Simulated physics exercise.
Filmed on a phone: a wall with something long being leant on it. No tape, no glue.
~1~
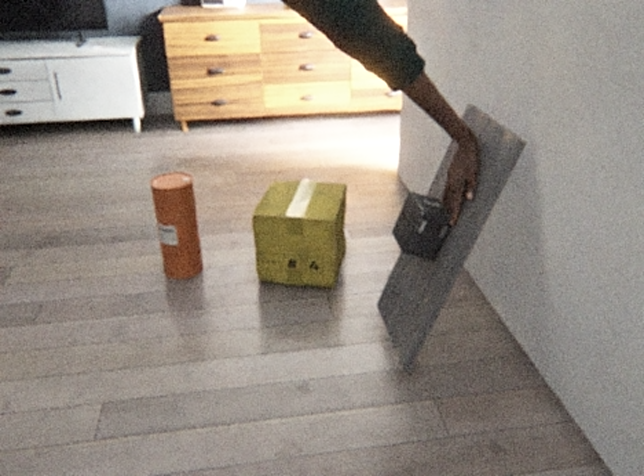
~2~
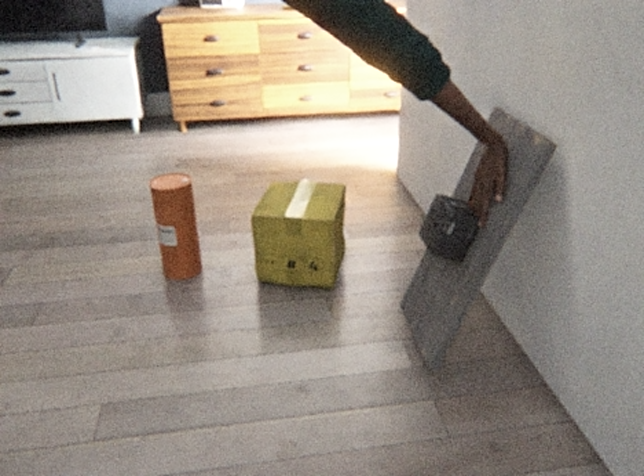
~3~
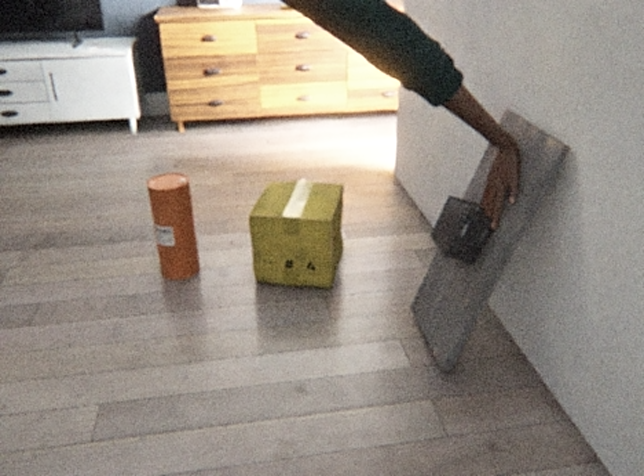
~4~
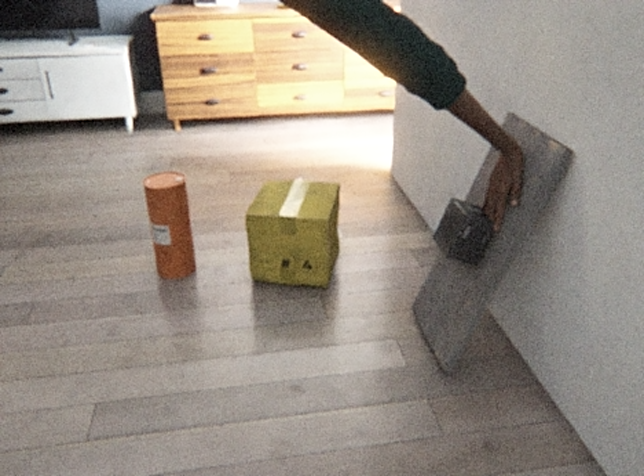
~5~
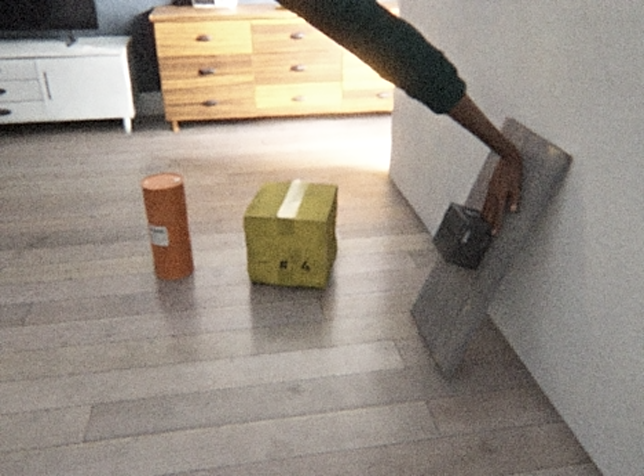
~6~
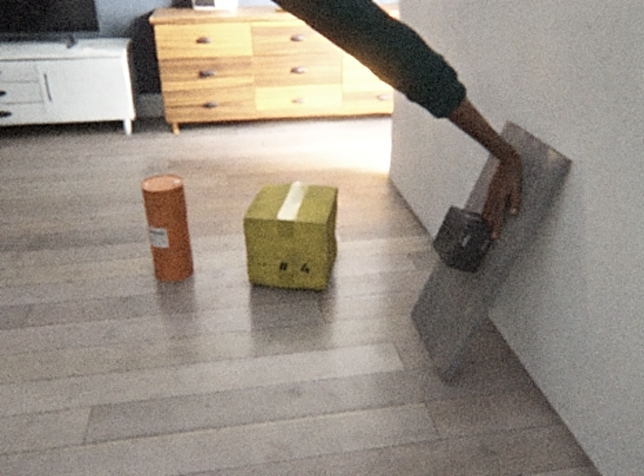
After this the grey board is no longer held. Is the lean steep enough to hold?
As it turns out, it holds.
Then, 0.30 s past the last view, nothing moves.
Then, 0.70 s past the last view, grey board resting near (479, 251).
Finally, all 3 still in place. Final places as the last picture's camera would see them, grey board near (479, 251). The board remains leaning.
